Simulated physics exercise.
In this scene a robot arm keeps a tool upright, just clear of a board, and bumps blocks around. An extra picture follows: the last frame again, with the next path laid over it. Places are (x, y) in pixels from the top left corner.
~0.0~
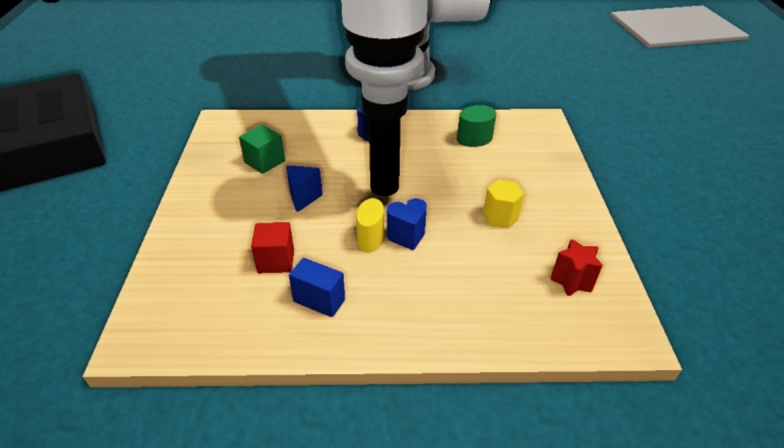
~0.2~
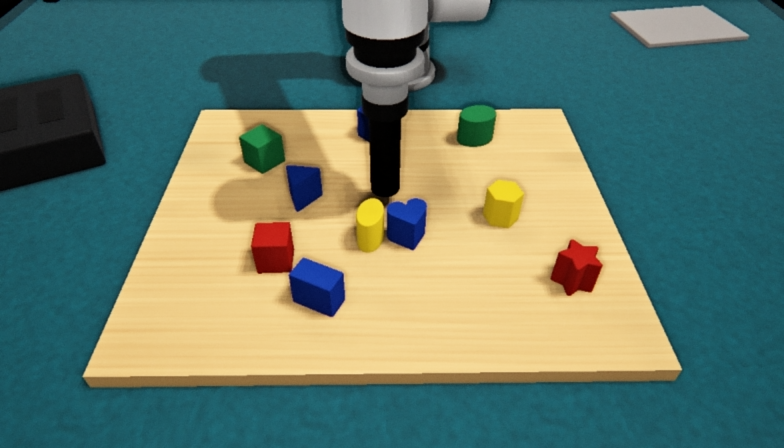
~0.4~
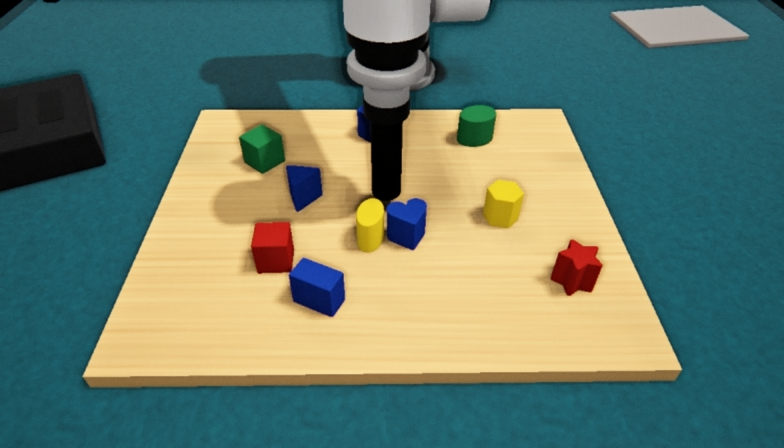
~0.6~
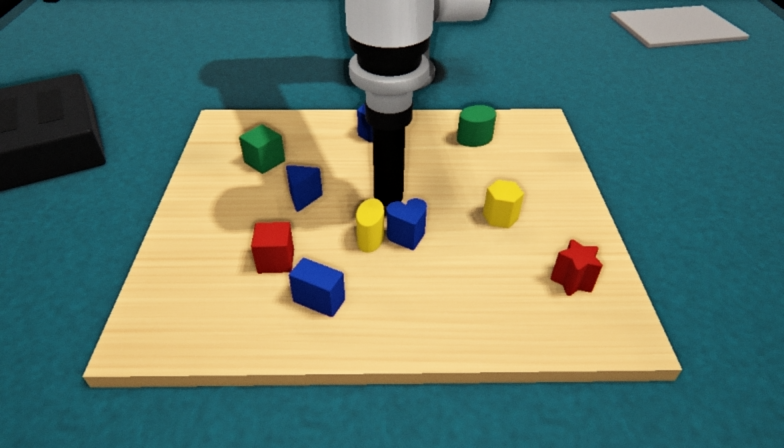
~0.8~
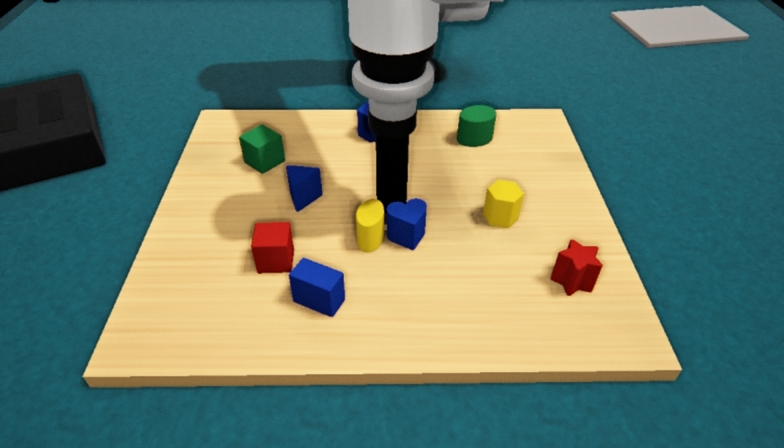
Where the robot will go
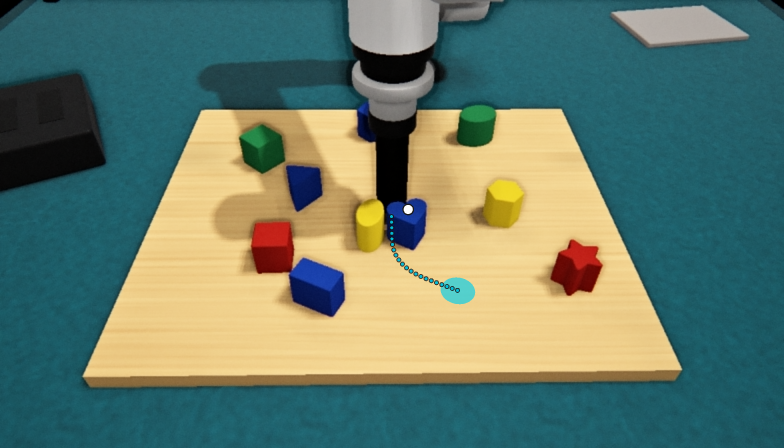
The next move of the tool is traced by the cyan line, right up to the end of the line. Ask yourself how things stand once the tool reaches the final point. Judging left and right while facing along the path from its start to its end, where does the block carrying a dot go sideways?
My prediction: Leftwards.
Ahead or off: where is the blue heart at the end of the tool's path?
The tool passes it.
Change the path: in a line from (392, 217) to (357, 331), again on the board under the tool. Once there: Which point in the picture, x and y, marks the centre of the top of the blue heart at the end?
Its top face will be centred at roughly (413, 222).
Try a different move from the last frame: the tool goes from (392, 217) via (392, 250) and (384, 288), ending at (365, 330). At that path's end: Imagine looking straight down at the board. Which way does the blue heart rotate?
From the top: Counterclockwise.
The line goes from (392, 217) through (393, 246) and (415, 274) to (458, 291); the dot is on the blue heart.
The first path, step by step. One third of the way, tool (393, 234); yellow oval (362, 217); blue heart (422, 226), turned 55° anticlockwise.
Two thirds of the way, tool (416, 262); yellow oval (362, 217); blue heart (441, 234), turned 110° anticlockwise.
At the end, tool (460, 279); blue oblong unmoved; yellow oval (362, 217); blue heart (449, 234), turned 145° anticlockwise.
